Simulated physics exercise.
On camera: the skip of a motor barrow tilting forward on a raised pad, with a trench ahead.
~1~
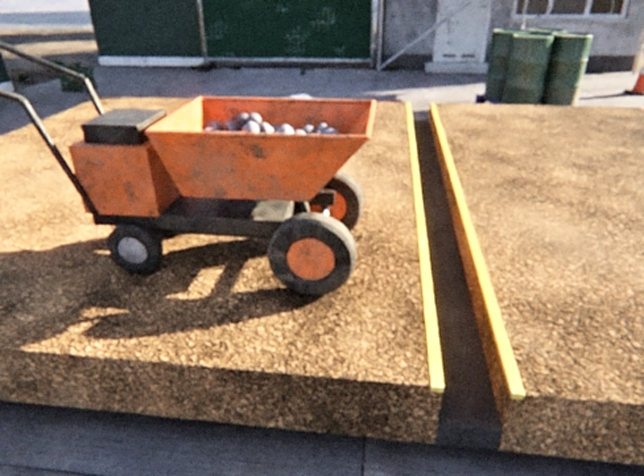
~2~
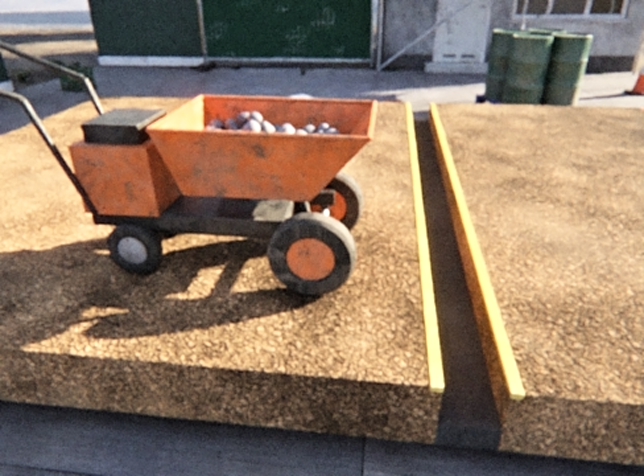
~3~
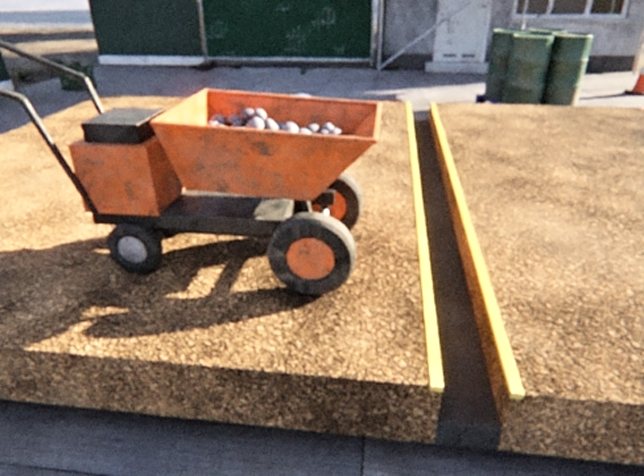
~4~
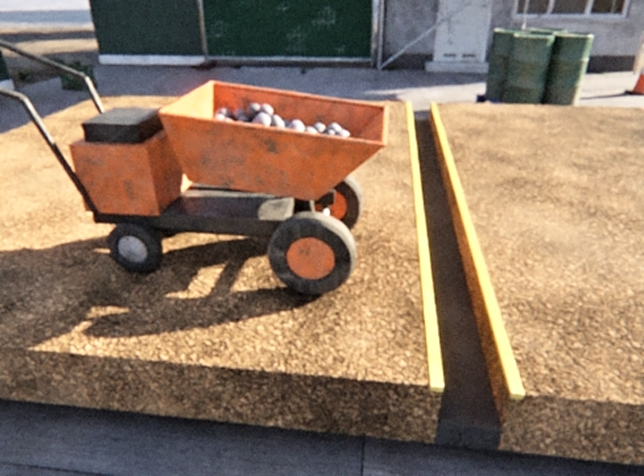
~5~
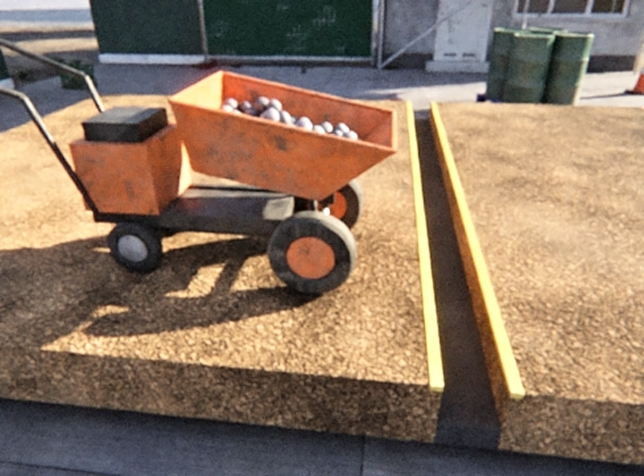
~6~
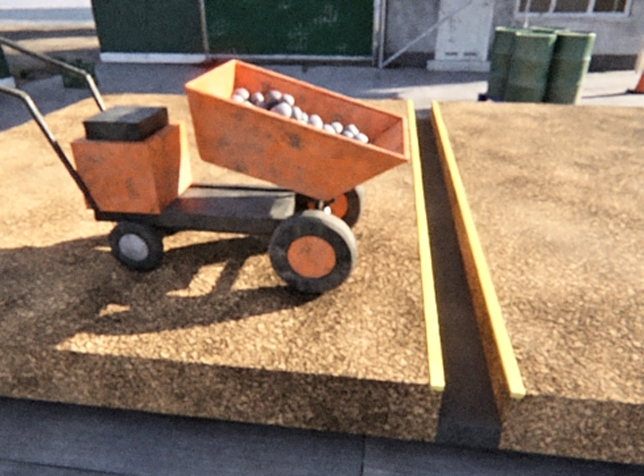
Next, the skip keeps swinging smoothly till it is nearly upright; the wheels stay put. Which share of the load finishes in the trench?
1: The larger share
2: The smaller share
Option 1: The larger share.
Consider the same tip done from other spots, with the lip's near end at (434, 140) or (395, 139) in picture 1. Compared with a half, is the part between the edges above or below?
In the first case a smaller fraction; in the second case a smaller fraction.
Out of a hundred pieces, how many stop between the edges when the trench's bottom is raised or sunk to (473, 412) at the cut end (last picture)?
Estimate: Approx. 50 in a hundred.
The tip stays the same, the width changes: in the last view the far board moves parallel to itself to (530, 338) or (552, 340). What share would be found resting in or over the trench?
Respectively, 90 % and 100 %.
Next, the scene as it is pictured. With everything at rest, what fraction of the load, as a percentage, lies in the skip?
It works out near 15 percent.
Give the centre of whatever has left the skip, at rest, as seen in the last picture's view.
Near (459, 283).
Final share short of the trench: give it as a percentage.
Result: Some 0 % of the load.
Just after the last frame, skip tipped steeply; every one in the skip.
A moment on, skip tipped right over; roughly two thirds in the skip; roughly a third in or heaped over the trench; about a tenth beyond it.
Further on, skip tipped right over; about a tenth in the skip; roughly two thirds in or heaped over the trench; roughly a quarter beyond it.
When it is over, skip tipped right over; about a tenth in the skip; roughly two thirds in or heaped over the trench; roughly a quarter beyond it.
